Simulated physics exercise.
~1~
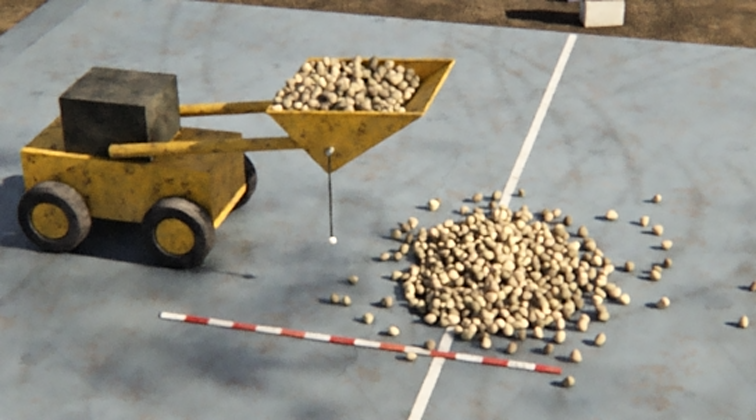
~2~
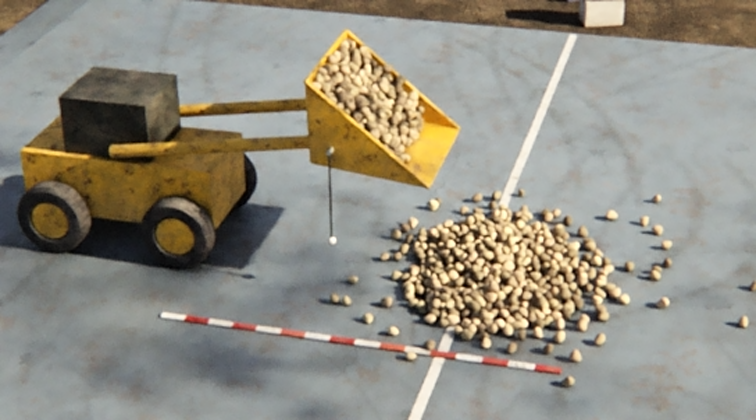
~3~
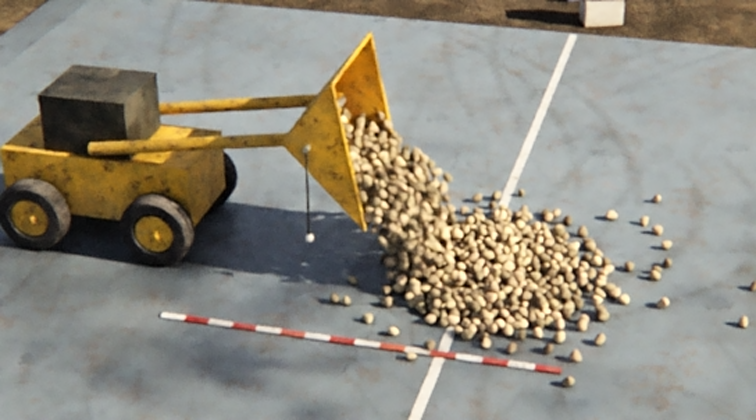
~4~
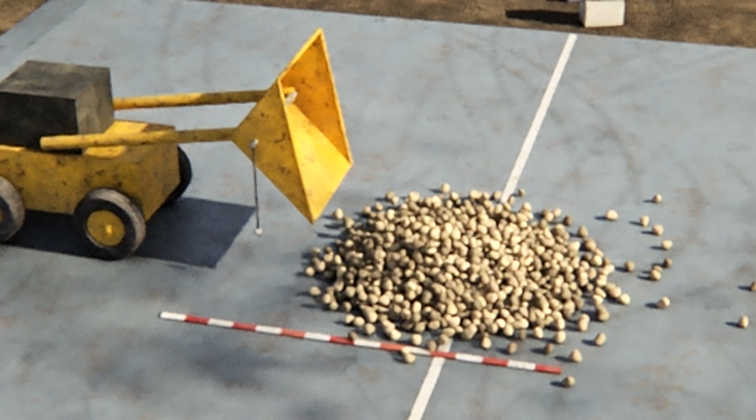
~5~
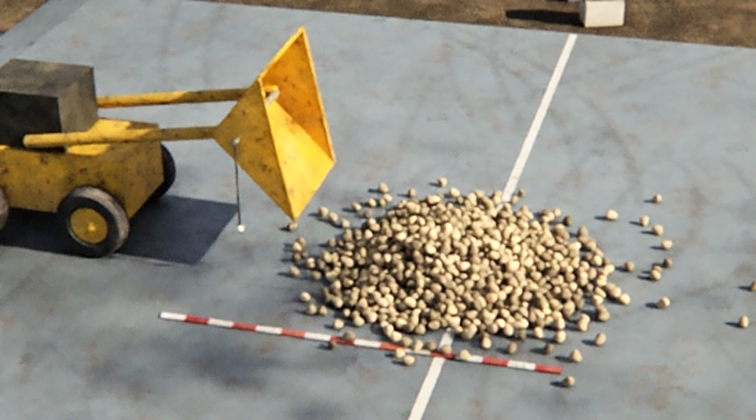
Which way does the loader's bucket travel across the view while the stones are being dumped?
The bucket travels to the left, away from the heap, as the loader backs off.
The footage shows a yellow loader tipping a bucket of rounded stones beside a loose heap on a painted floor. The stones pour onto the heap's near side as the machine backs left, and it ends with the emptied bucket still tilted and the heap wider.
